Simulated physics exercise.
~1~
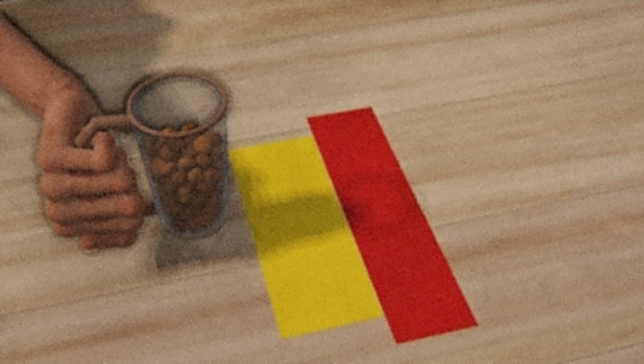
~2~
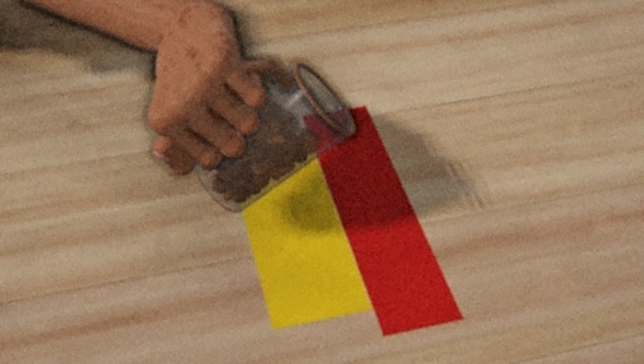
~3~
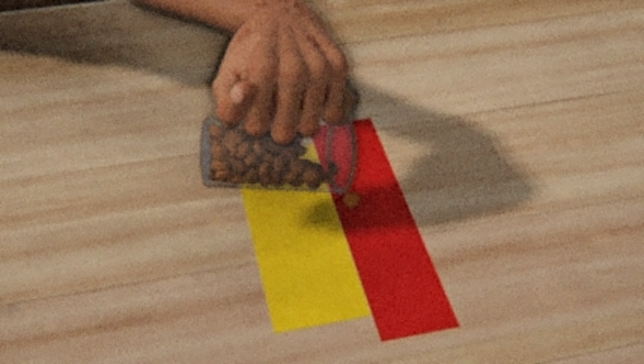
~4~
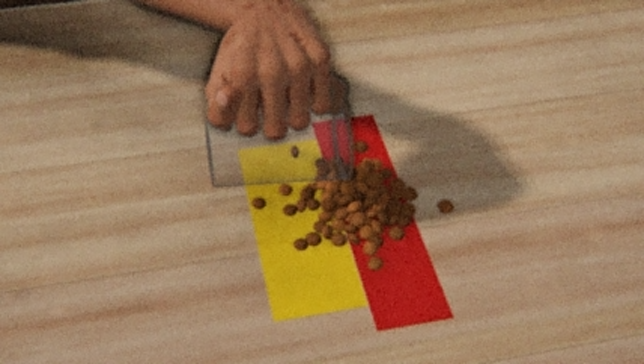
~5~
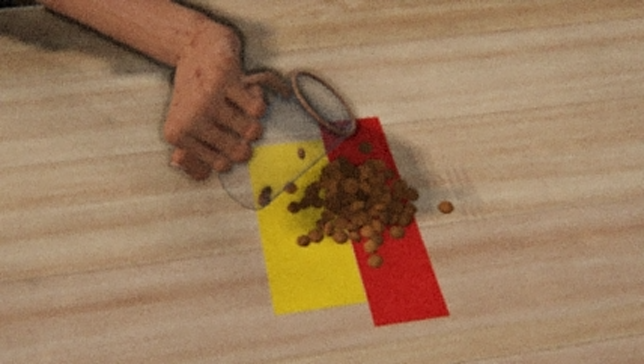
A hand tipped a clear cup of brown kibble over the yellow and red mats on a wooden table, pouring the pieces into a heap across both, mostly on the red, then began turning the emptied cup back up.
